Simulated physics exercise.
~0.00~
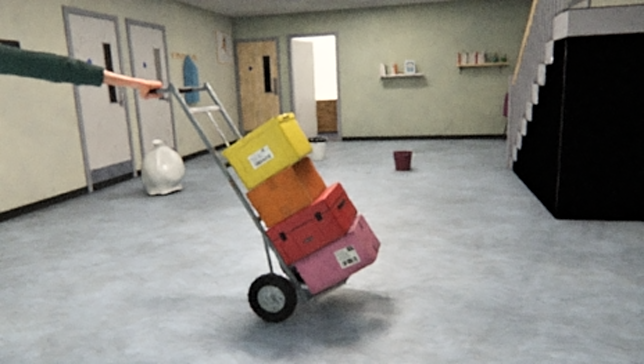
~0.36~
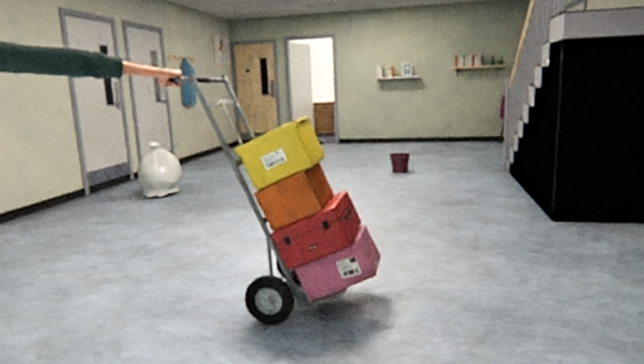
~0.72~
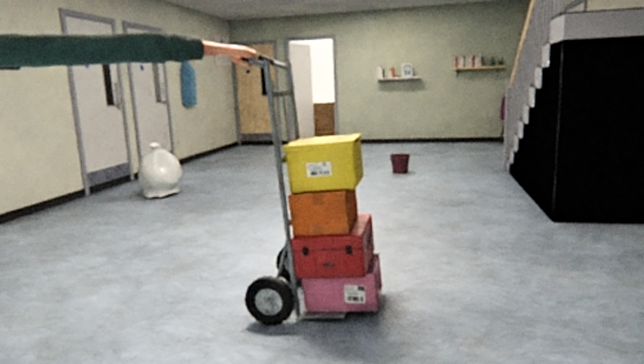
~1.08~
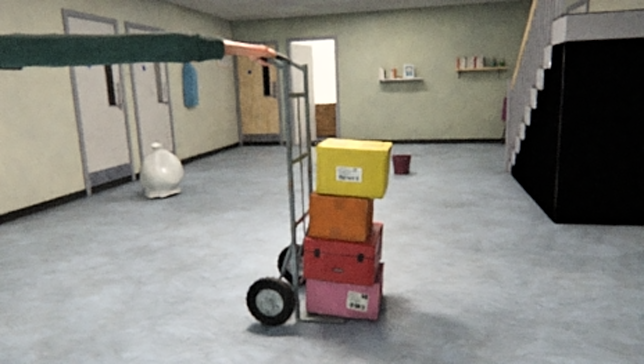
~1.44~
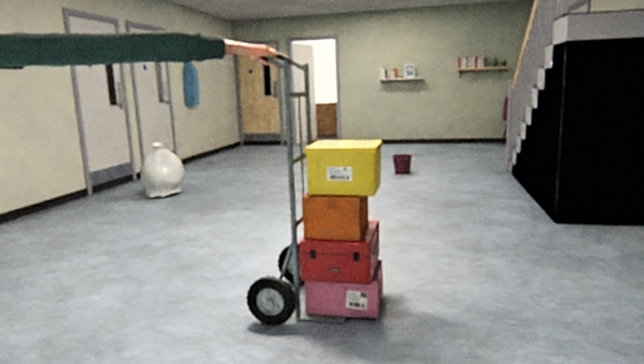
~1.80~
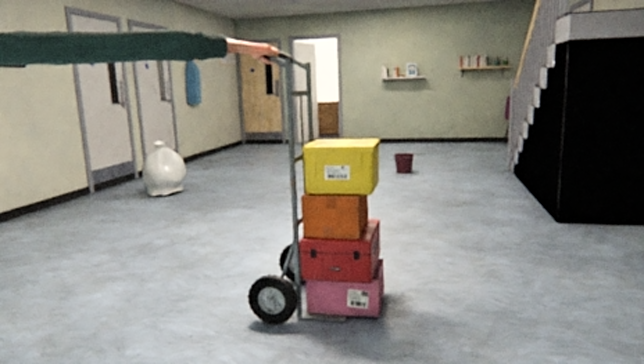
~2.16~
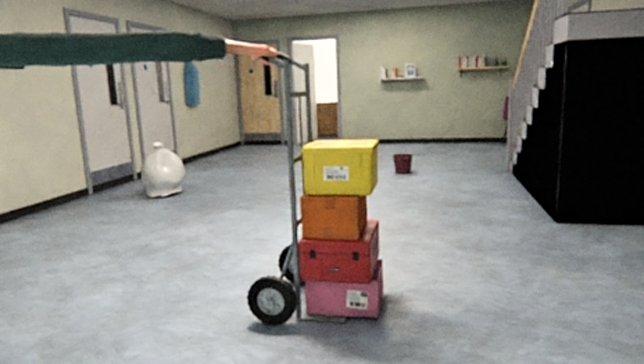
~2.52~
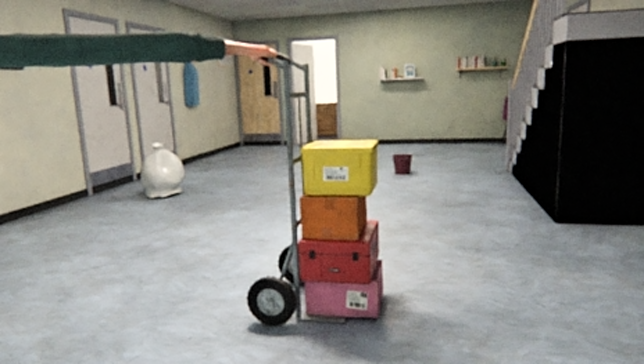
A tilted hand truck carrying four stacked boxes is swung upright, and the boxes stay stacked.
